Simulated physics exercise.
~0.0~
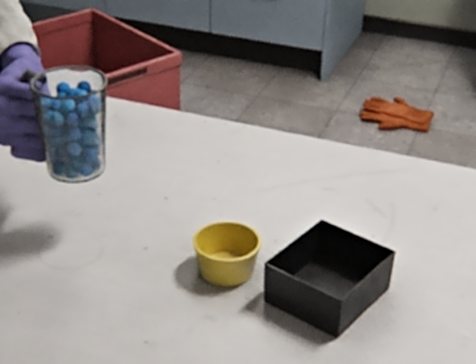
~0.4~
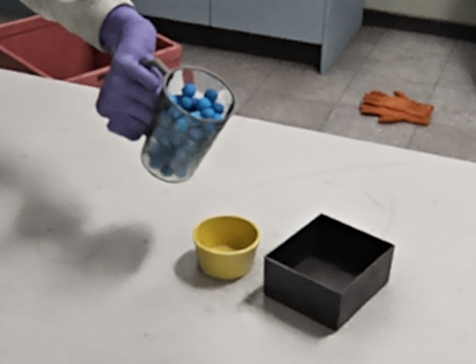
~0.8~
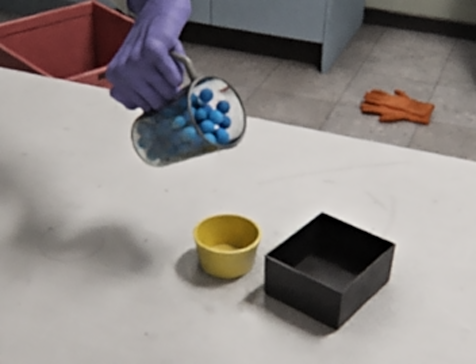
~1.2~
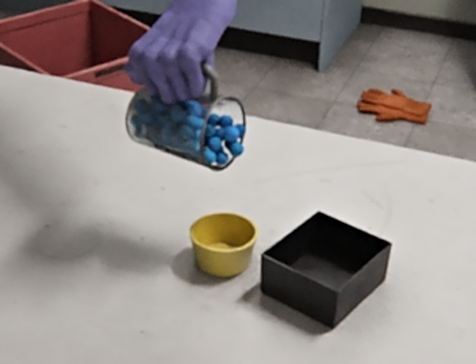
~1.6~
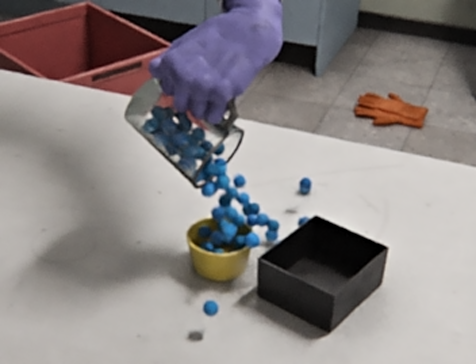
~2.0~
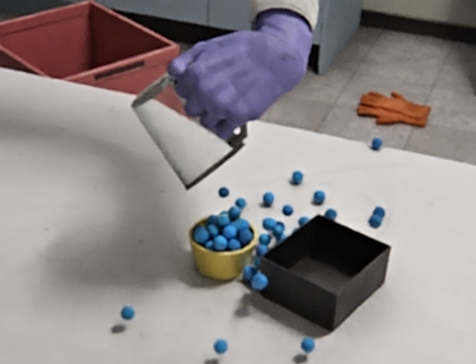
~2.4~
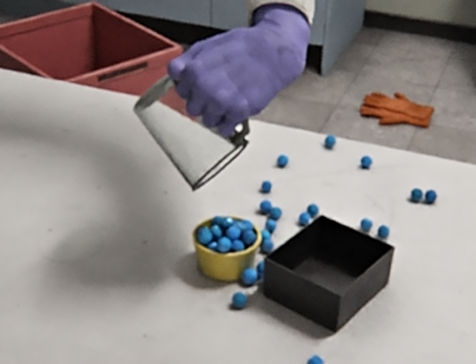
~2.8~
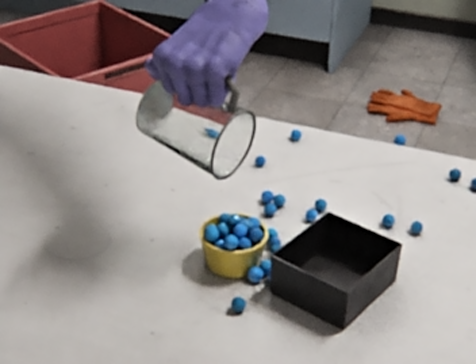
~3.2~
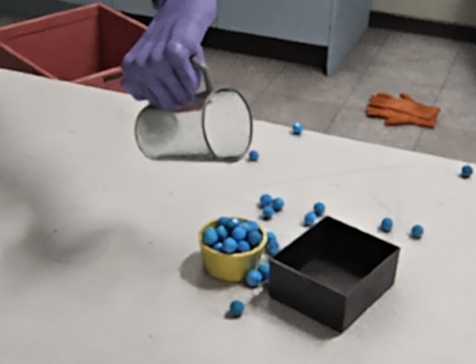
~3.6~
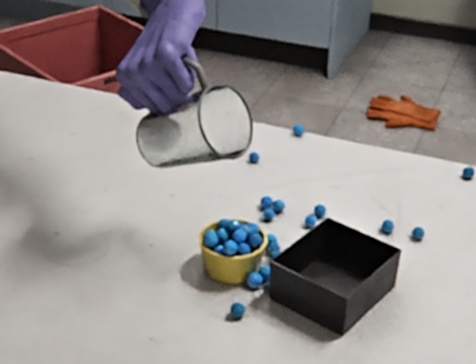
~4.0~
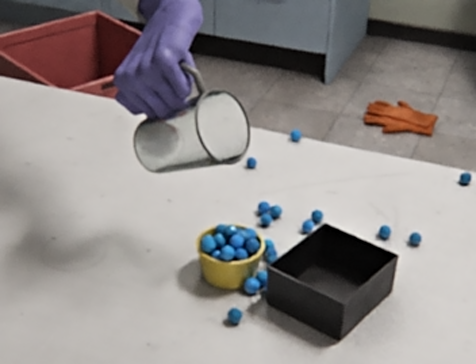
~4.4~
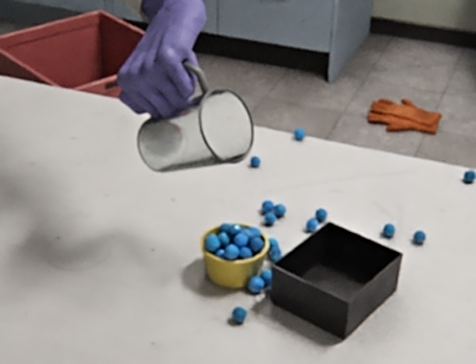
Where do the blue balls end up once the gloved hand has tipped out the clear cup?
A large share settles in the yellow dish and another large share lies outside it, while the black tin and the clear cup hold few or none.
